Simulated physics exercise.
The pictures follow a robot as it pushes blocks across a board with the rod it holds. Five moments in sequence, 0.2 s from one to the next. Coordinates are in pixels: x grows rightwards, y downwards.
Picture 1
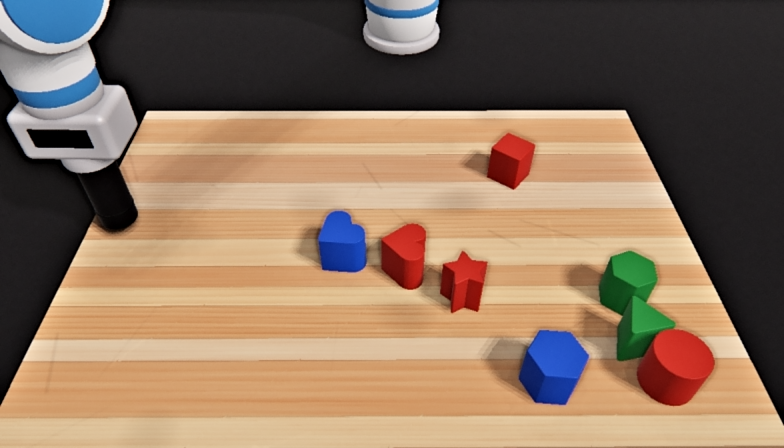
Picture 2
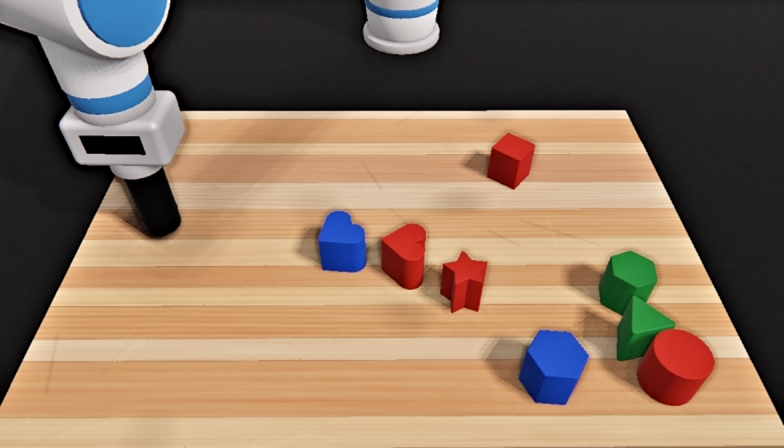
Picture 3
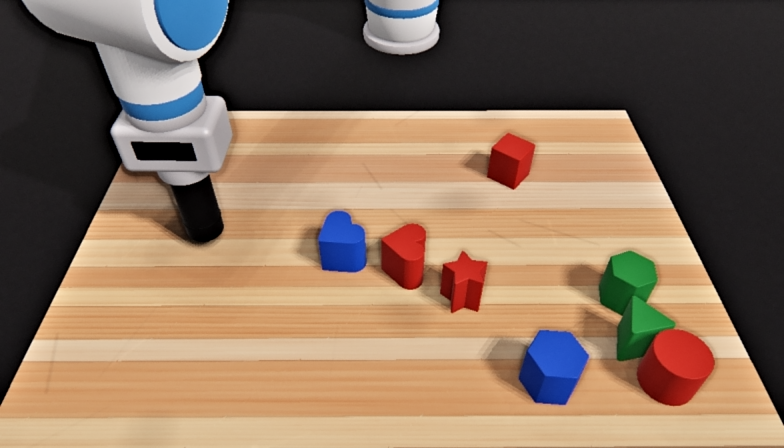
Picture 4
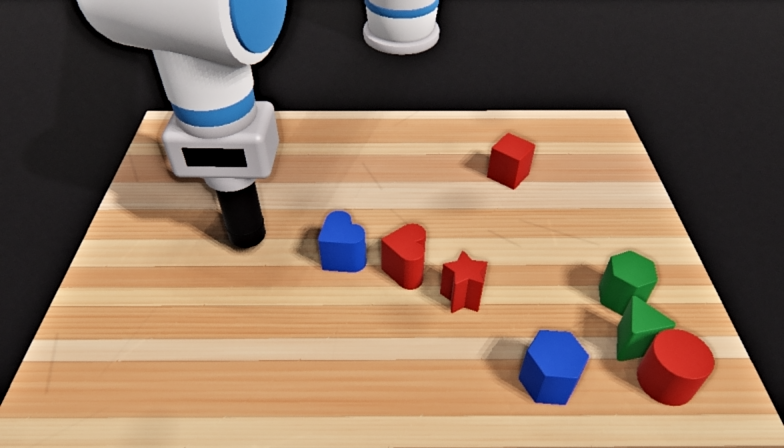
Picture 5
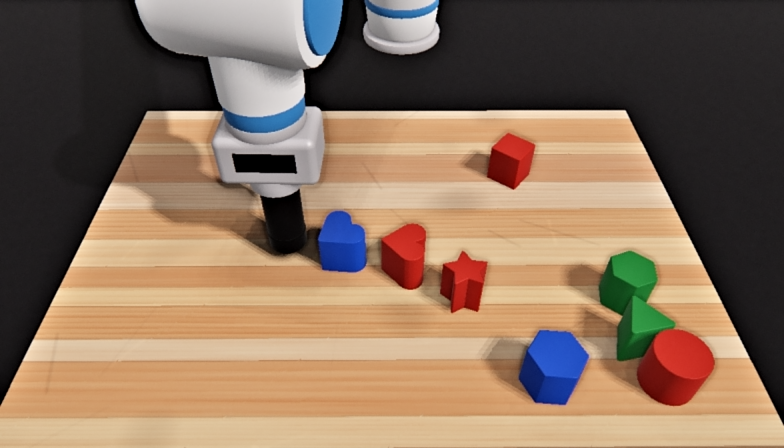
A robotic arm with a black rod moving right across a wooden board to beside a blue heart block, the coloured blocks staying still.
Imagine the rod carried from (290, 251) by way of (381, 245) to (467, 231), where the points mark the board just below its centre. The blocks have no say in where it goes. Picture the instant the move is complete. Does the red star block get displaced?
I expect not.
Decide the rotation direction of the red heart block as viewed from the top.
If we look at it from overhead, the red heart block pivots counter-clockwise.
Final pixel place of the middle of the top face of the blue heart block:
Close to (385, 244).
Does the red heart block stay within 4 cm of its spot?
I believe so.
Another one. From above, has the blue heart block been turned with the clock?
The answer is yes.
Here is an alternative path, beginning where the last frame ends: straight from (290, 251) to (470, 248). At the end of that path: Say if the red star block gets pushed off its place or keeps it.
The red star block will be pushed away from where it stands.
The first path, step by step. One third of the way, rod at (351, 238); blue heart block at (376, 237), turned 50° clockwise; red heart block at (417, 244), turned 25° anticlockwise.
Two thirds of the way, rod at (412, 233); blue heart block at (385, 244), turned 65° clockwise; red heart block at (425, 249), turned 35° anticlockwise.
At the end, rod at (468, 222); blue heart block at (385, 244), turned 65° clockwise; red heart block at (425, 249), turned 35° anticlockwise; red star block not moved.
